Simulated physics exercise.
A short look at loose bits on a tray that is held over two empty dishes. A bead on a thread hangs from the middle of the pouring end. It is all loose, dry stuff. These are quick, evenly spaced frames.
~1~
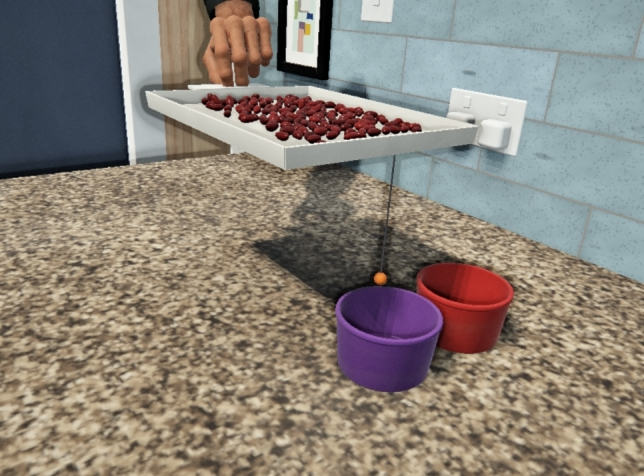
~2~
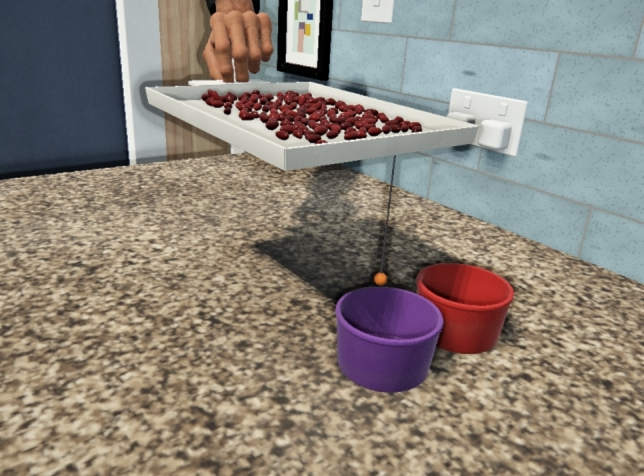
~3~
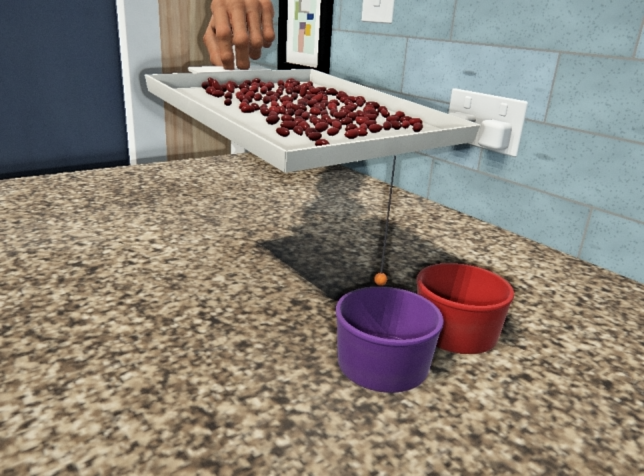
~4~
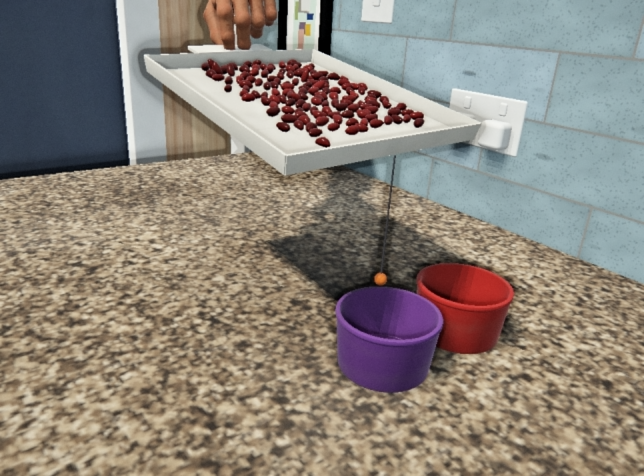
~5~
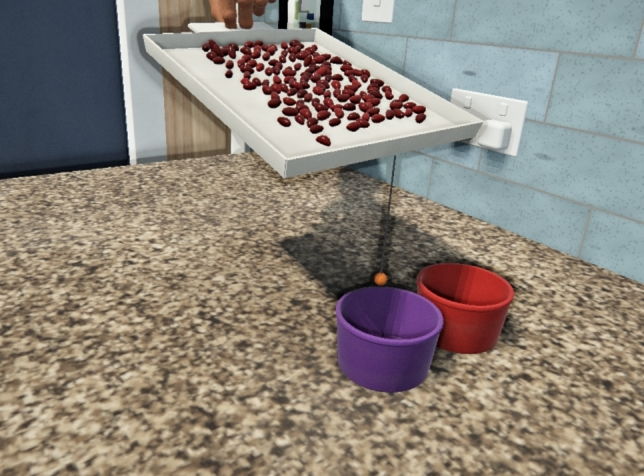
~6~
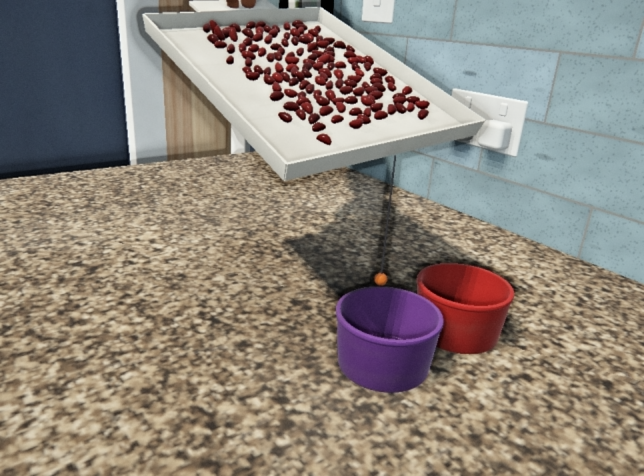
A white tray of dark red beans starts level above a purple dish and a red dish, then tilts steadily as a hand raises its far end, the near left corner lowest, while the beans stay spread across it.
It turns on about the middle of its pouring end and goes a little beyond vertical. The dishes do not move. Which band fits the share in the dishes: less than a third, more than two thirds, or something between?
They take under a third between them.
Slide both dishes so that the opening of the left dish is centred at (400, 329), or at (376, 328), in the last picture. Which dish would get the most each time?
One: The left one. Two: The left dish.
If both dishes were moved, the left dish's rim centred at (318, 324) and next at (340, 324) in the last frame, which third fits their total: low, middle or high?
One: One to two thirds. Two: One to two thirds.
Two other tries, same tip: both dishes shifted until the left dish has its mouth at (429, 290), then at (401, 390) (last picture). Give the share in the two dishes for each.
Near 0 % and 20 %.
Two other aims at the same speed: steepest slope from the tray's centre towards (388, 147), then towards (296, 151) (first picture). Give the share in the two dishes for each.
Roughly 60 per cent, and 10 per cent.
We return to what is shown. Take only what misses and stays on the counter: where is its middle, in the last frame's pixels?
Around (356, 428).
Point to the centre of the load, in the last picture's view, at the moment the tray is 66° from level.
Near (361, 131).
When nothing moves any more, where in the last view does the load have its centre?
Around (360, 401).
Just after the last frame, tray tipped steeply; the larger part on the tray; about a tenth in the air.
A moment on, tray tipped past a quarter turn; roughly a third on the tray; about a tenth in the left dish; roughly a third outside both; roughly a quarter in the air.
Further on, tray tipped past a quarter turn; roughly a quarter in the left dish; the larger part outside both.
When it is over, tray tipped past a quarter turn; roughly a quarter in the left dish; not one in the right dish; the larger part outside both.
